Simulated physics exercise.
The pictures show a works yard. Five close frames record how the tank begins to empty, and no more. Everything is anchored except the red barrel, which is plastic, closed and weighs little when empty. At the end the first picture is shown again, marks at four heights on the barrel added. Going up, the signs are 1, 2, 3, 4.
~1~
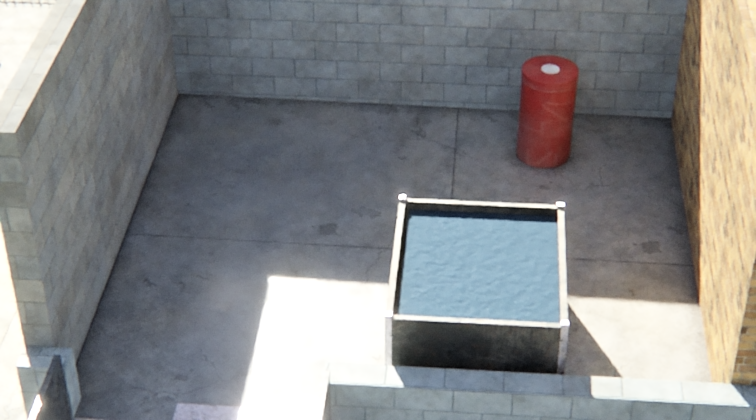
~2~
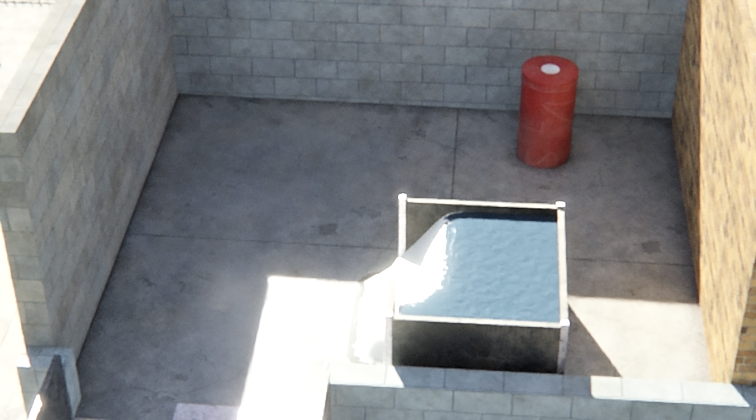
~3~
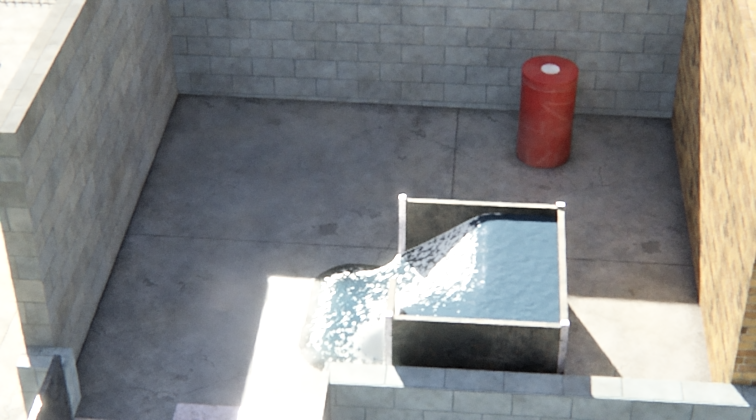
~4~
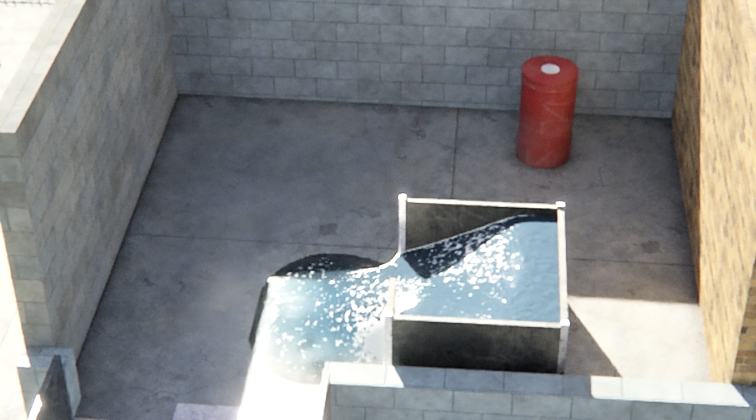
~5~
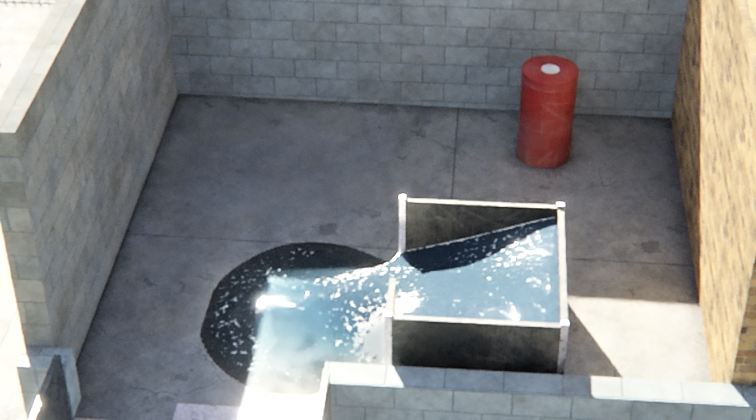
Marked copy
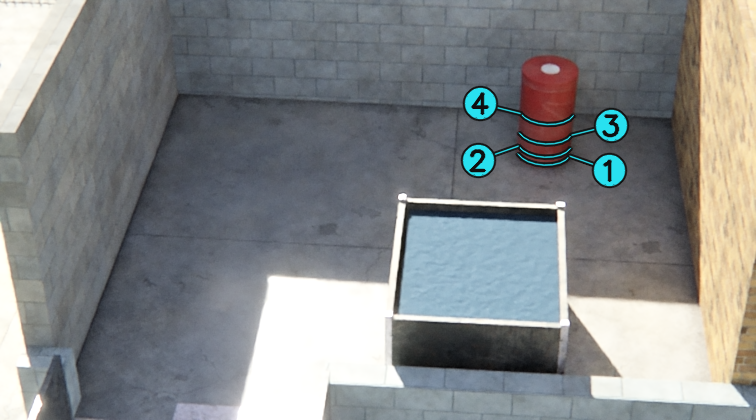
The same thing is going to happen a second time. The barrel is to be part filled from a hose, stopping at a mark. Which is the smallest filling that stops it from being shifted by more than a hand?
Go for 2.
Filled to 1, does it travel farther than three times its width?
No, it does not.
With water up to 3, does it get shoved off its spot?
No, that is safe.
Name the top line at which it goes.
1 it is.
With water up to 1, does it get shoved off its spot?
Yes.
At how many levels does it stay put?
Three.
In cyan, 1 at (544, 165); 2 at (544, 157); 3 at (545, 144); 4 at (547, 124); from the bottom up 1, 2, 3, 4.
With 1, it is pushed about its own width away.
With 2, it does not move.
With 3, it does not move.
With 4, it does not move.
